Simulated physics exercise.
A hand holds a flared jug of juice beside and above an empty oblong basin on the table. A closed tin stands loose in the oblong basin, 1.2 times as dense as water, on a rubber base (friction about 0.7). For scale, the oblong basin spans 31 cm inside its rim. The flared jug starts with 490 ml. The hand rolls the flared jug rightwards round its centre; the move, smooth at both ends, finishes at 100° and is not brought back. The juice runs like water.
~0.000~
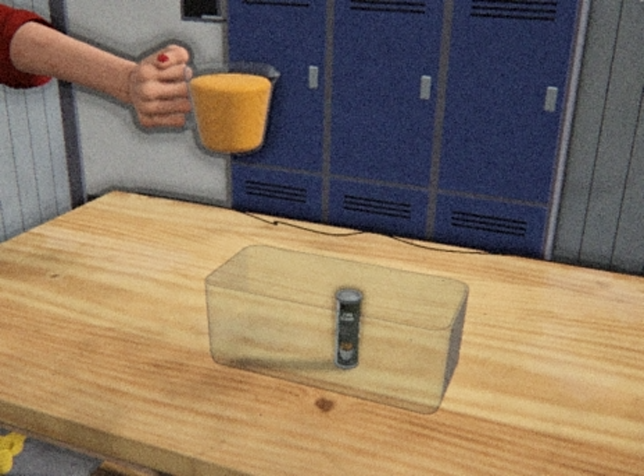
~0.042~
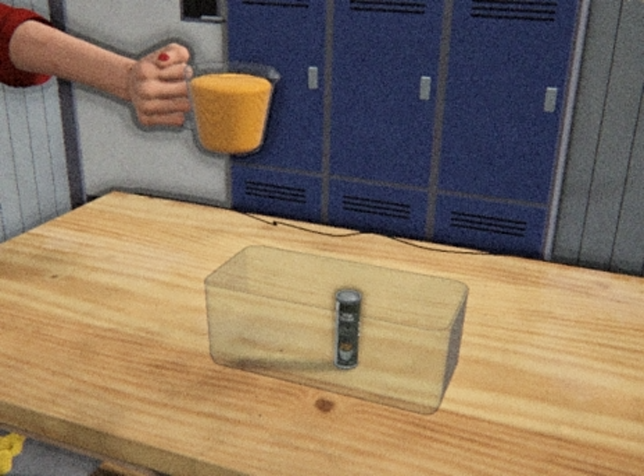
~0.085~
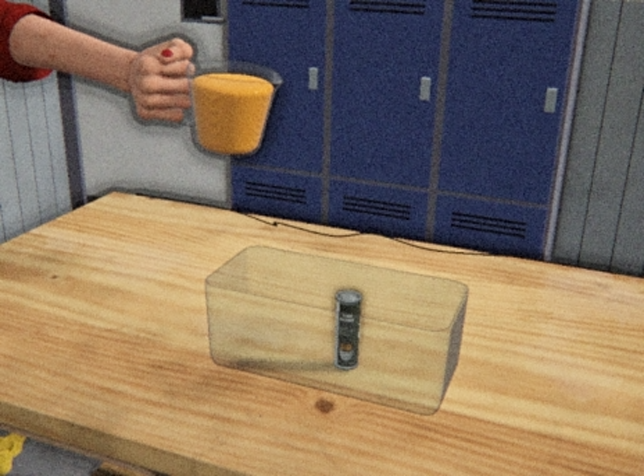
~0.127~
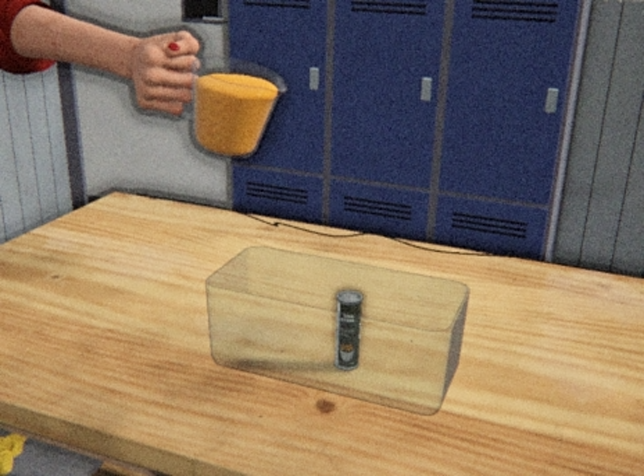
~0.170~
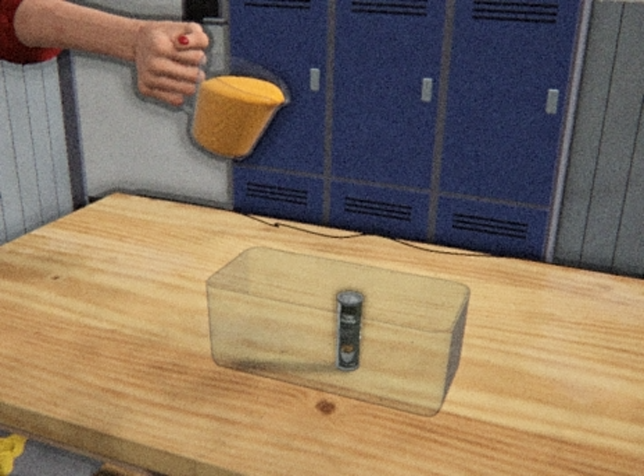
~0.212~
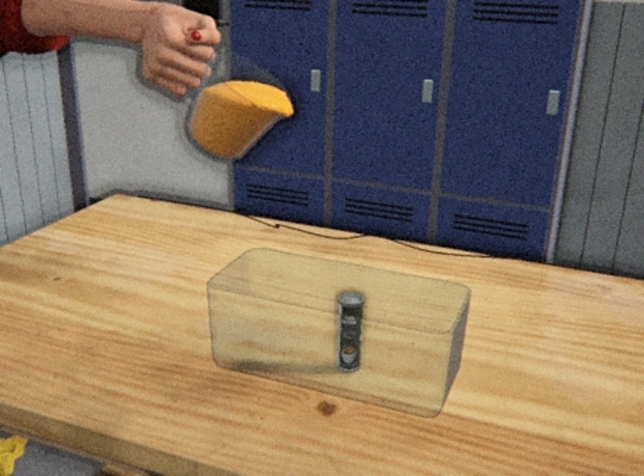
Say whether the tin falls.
The tin goes over.
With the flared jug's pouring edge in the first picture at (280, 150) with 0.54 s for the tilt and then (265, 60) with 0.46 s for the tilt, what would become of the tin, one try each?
First it stays up; then it topples.
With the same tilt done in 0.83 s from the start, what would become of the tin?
Then it falls.
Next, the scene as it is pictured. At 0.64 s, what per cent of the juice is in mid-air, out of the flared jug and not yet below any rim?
About 22 per cent.
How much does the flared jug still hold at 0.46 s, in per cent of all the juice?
About 42 per cent.
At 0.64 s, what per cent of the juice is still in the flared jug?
Some 7 per cent.
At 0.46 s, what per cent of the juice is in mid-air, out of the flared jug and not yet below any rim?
Near 48 in a hundred.
By 0.46 s the tilt is 95° and 42 per cent is still to pour; the tin stands where it began.
By 0.64 s the tilt is 100° and 7 per cent is still to pour; the tin stands 2 cm from where it began.
By 0.83 s the tilt is 100° and 1 per cent is still to pour; the tin lies on its side.
By 1.04 s the tilt is 100° and 0 per cent is still to pour; the tin lies on its side.
At rest the tin lies on its side.
